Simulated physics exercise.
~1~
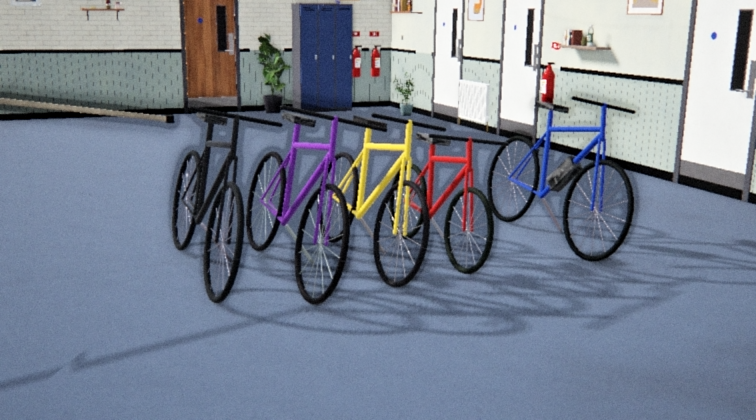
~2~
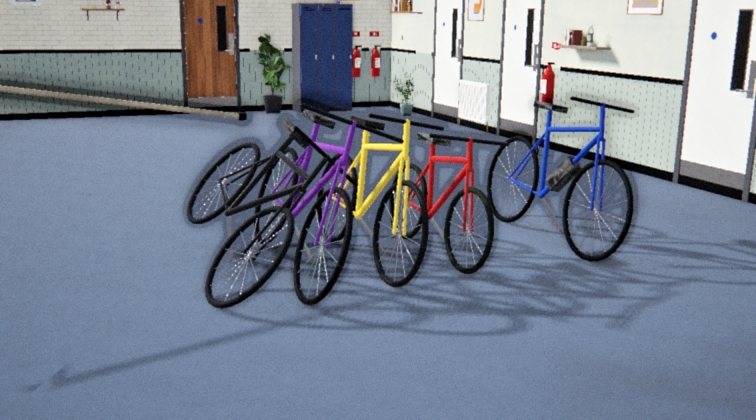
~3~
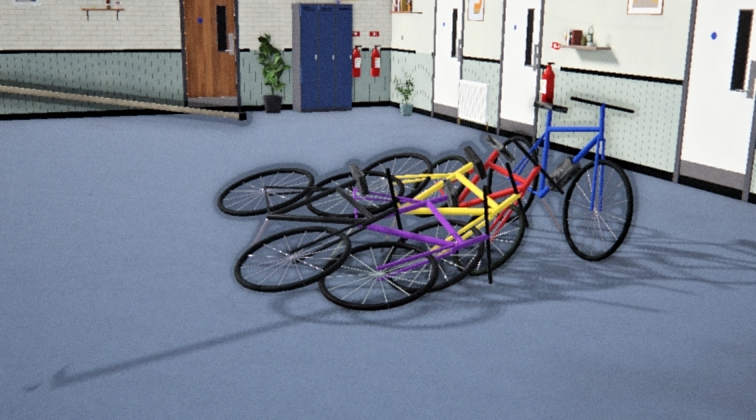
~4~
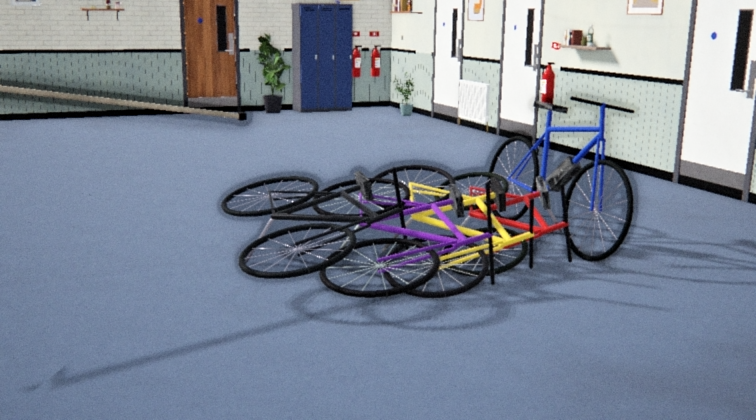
The clip shows five bicycles standing side by side in a hallway as a pole at the left shifts right and the black bicycle tips over to the right, followed by the purple, yellow and red ones, which end up lying in an overlapping heap while the blue bicycle stays upright.
